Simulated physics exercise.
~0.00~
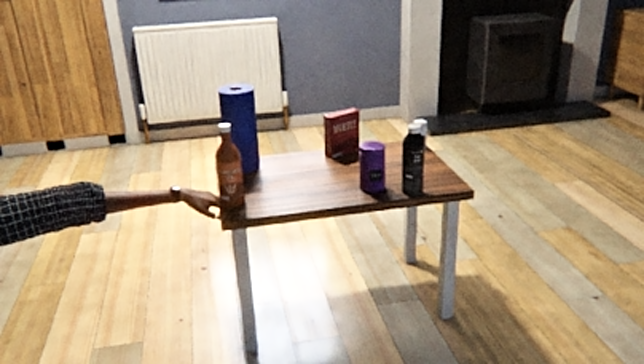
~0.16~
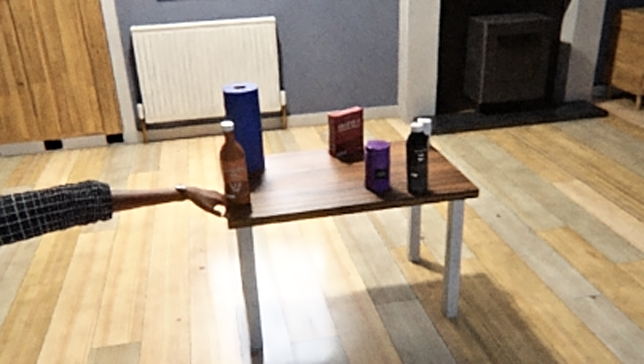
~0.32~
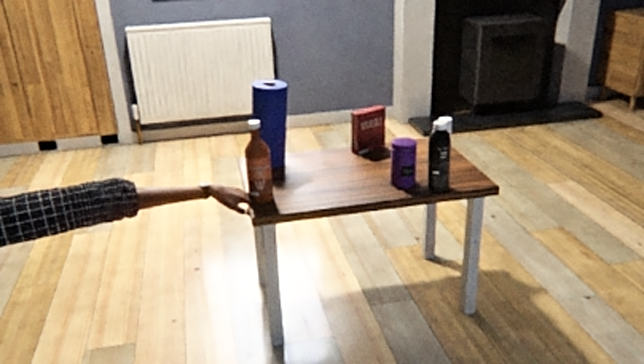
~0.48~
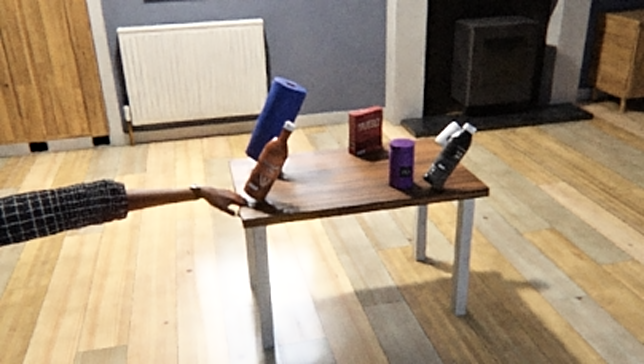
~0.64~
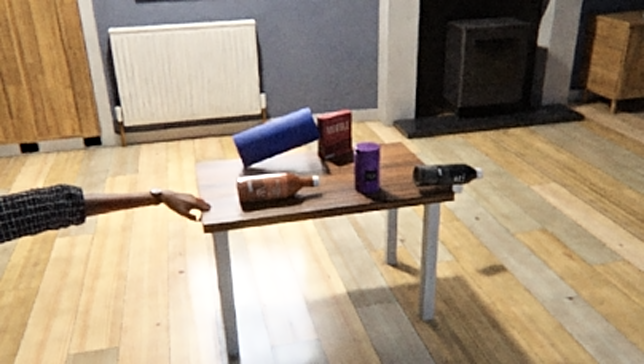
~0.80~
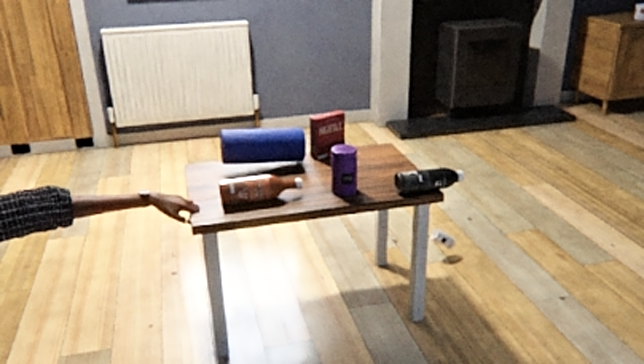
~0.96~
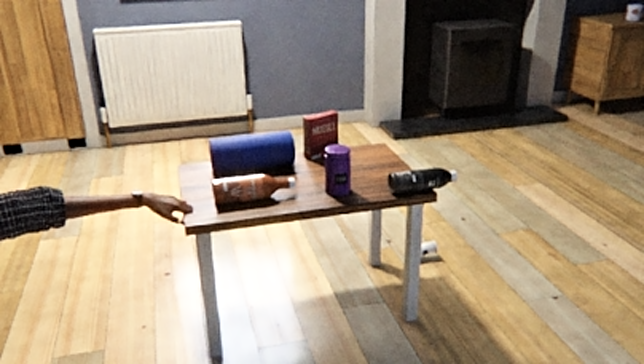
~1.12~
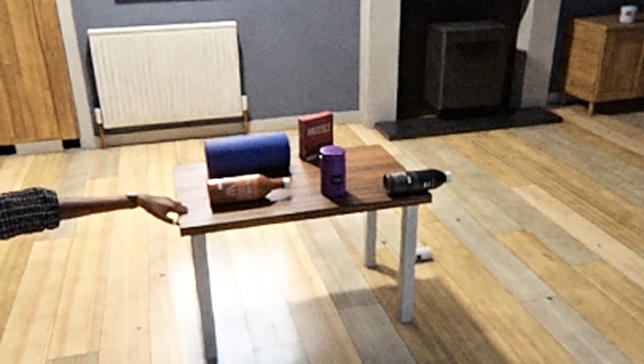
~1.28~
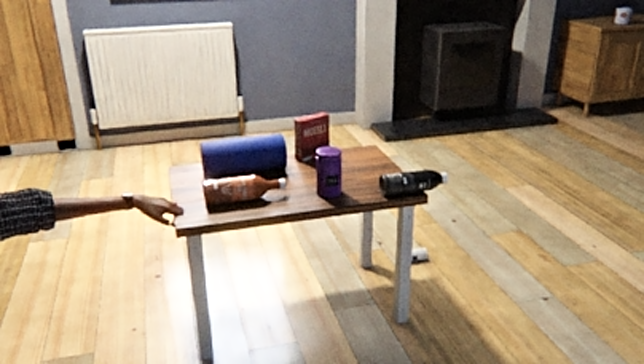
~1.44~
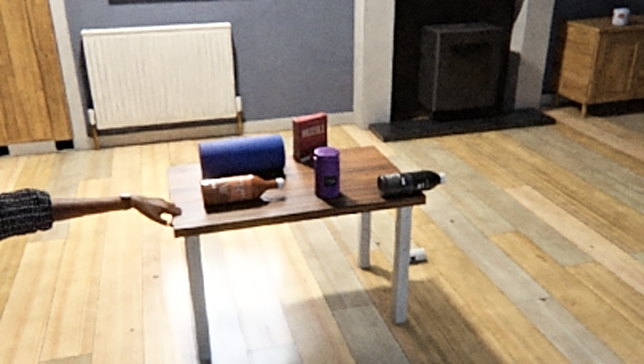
Hand dragging a small wooden table right then back left, toppling bottles and a blue roll, a white item falling to the floor.
